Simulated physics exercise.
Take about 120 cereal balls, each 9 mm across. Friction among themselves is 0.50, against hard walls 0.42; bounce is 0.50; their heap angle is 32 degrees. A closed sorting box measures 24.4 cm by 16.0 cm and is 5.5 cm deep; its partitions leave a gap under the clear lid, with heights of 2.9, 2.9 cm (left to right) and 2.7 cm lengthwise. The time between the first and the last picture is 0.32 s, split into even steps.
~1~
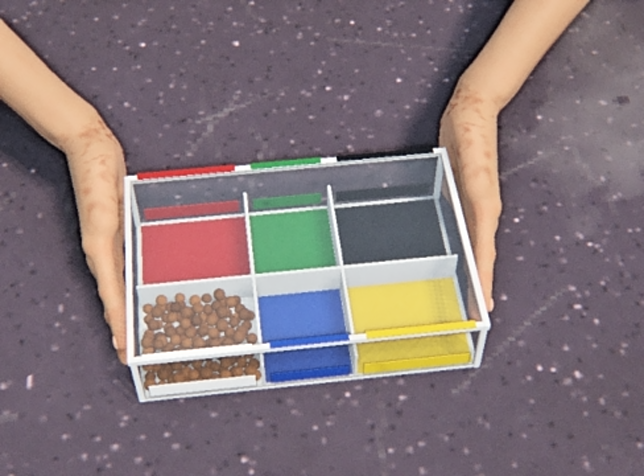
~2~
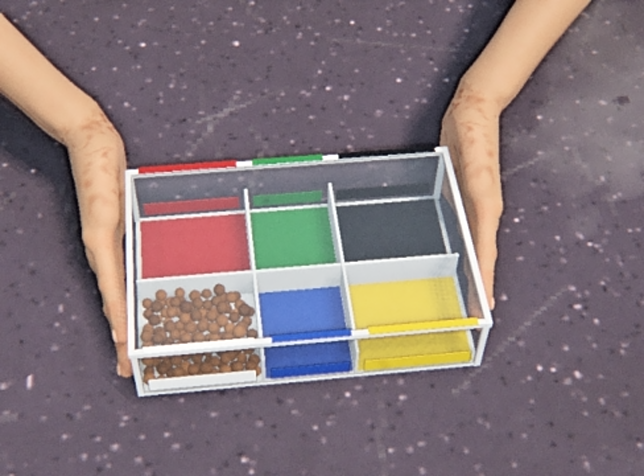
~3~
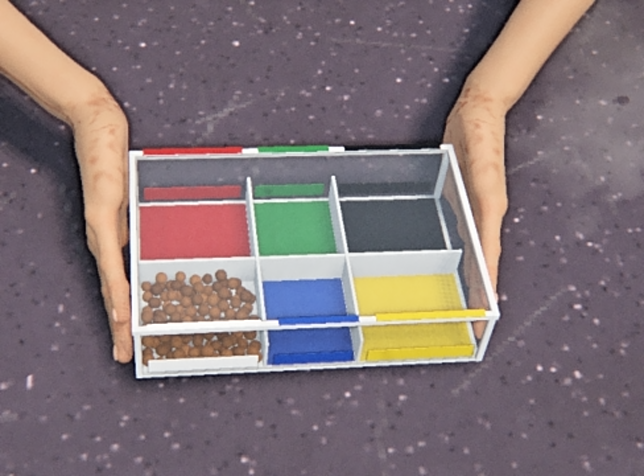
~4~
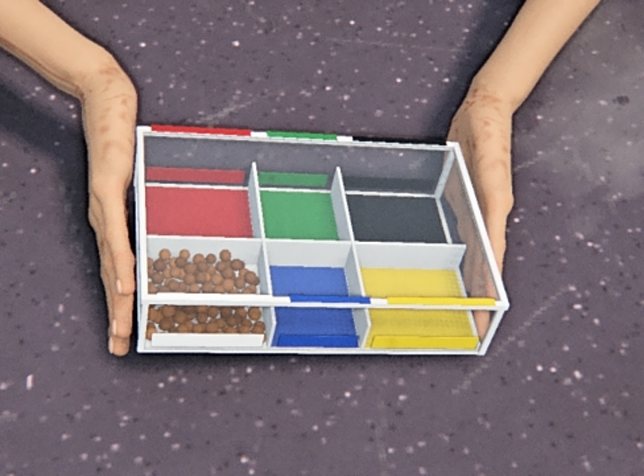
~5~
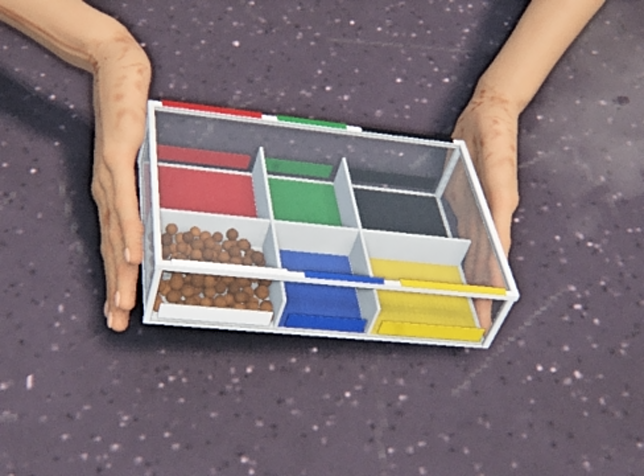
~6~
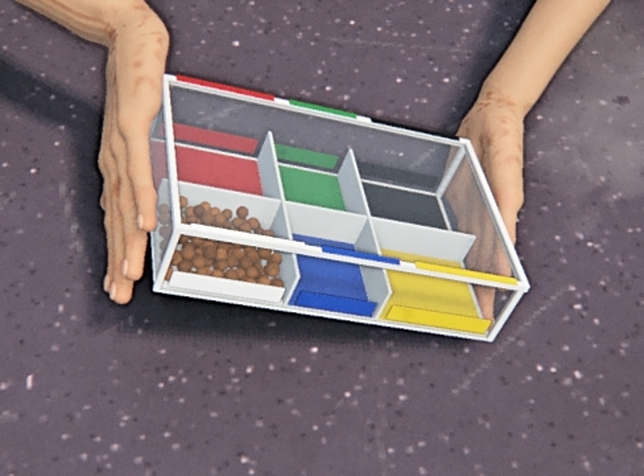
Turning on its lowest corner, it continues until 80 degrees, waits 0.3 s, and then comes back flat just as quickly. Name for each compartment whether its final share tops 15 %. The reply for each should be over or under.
For red it is under, for blue it is under, for green it is under, for yellow it is under, for white it is over, for black it is over.
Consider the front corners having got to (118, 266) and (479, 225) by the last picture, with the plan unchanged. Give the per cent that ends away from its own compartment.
Estimate: Near 25 %.
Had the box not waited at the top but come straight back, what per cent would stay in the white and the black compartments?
Final amounts, white 40% and black 35%.
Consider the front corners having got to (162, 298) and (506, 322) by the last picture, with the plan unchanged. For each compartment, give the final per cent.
Each compartment ends with this per cent: Red 0, blue 0, green 0, yellow 25, white 70 and black 5.
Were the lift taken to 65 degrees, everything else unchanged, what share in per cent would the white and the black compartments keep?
In per cent, white 85 and black 10.
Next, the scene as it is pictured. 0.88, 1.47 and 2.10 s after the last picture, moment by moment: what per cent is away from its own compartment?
In order, some 45, 55 and 55.
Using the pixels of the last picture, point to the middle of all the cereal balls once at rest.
Close to pixel (333, 274).
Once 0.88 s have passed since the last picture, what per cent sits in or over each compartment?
You'd see red at 0, blue at 5, green at 10, yellow at 0, white at 55 and black at 25 per cent.
Then, 0.88 s after the last picture, tilt 80 degrees; blue 5 %, green 10 %, white 55 %, black 25 %.
Then, 1.47 s after the last picture, tilt 39 degrees; green 5 %, white 45 %, black 50 %.
Then, 2.10 s after the last picture, tilt 0 degrees; green 5 %, white 45 %, black 50 %.
In the end, red 0 %, blue 0 %, green 5 %, yellow 0 %, white 45 %, black 45 %.
